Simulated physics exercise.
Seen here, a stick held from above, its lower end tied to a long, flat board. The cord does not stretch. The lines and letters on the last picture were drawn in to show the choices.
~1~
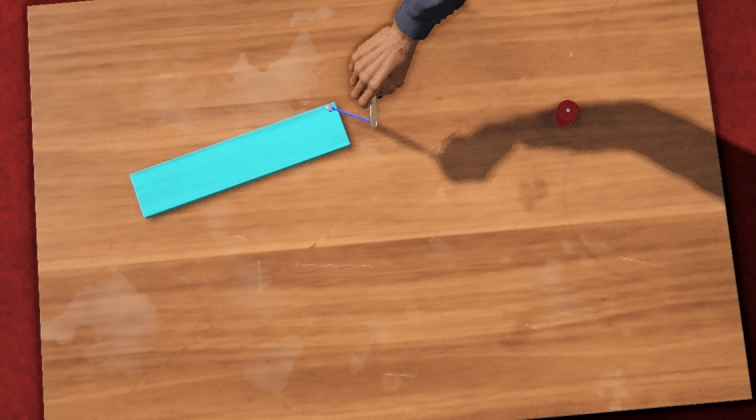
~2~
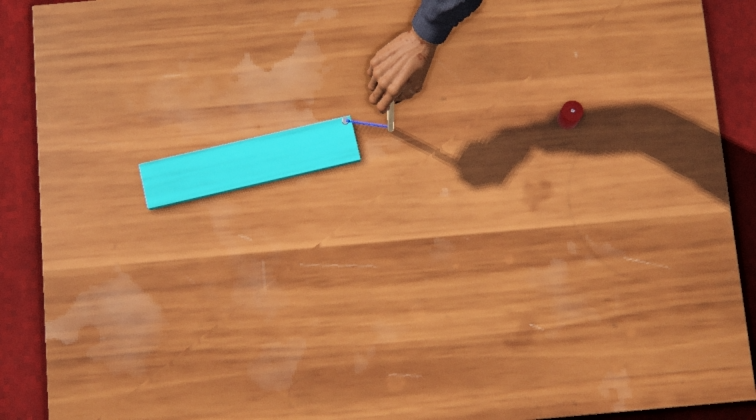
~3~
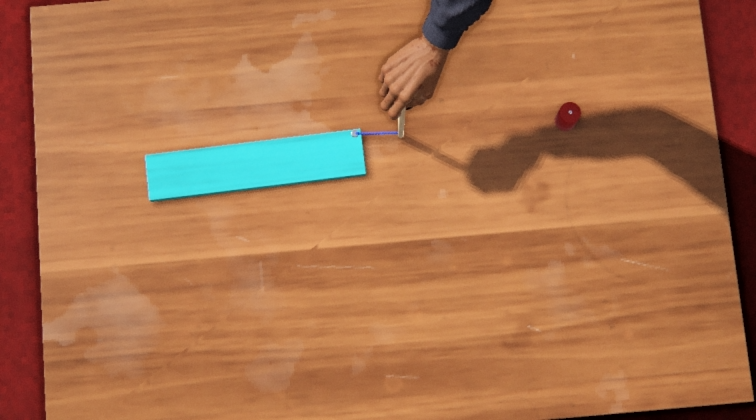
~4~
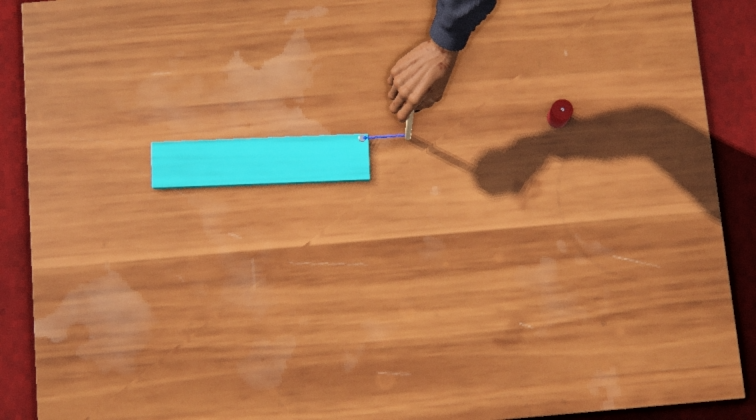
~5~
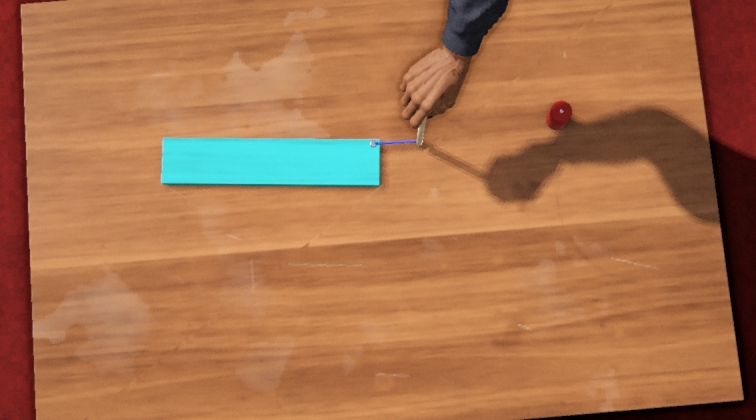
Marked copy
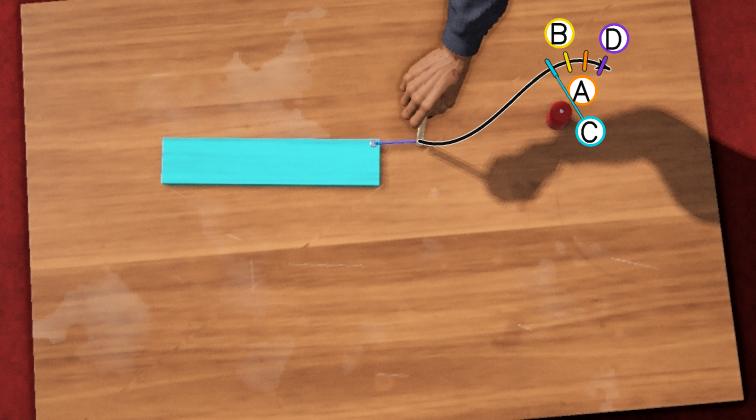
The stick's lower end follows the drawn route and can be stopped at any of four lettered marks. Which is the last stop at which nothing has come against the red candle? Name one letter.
It should halt at B.
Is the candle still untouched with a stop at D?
For that mark, no.
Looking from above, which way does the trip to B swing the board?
Anticlockwise.
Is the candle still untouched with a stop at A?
For that mark, no.
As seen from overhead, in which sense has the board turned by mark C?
Anticlockwise.
On the marked copy, A at (585, 61); B at (568, 62); C at (551, 68); D at (602, 66); the route from (419, 141) via (517, 96) to (609, 69).
Taking B. A third of the way, foot of the stick (477, 131), middle of the board (329, 155).
Two thirds of the way, foot of the stick (524, 90), middle of the board (384, 137).
When it is over, foot of the stick (568, 63), middle of the board (431, 117); nothing has been touched.
As for the rest, A is too far, the candle has been hit; C is safe but short; D is too far, the candle has been hit.
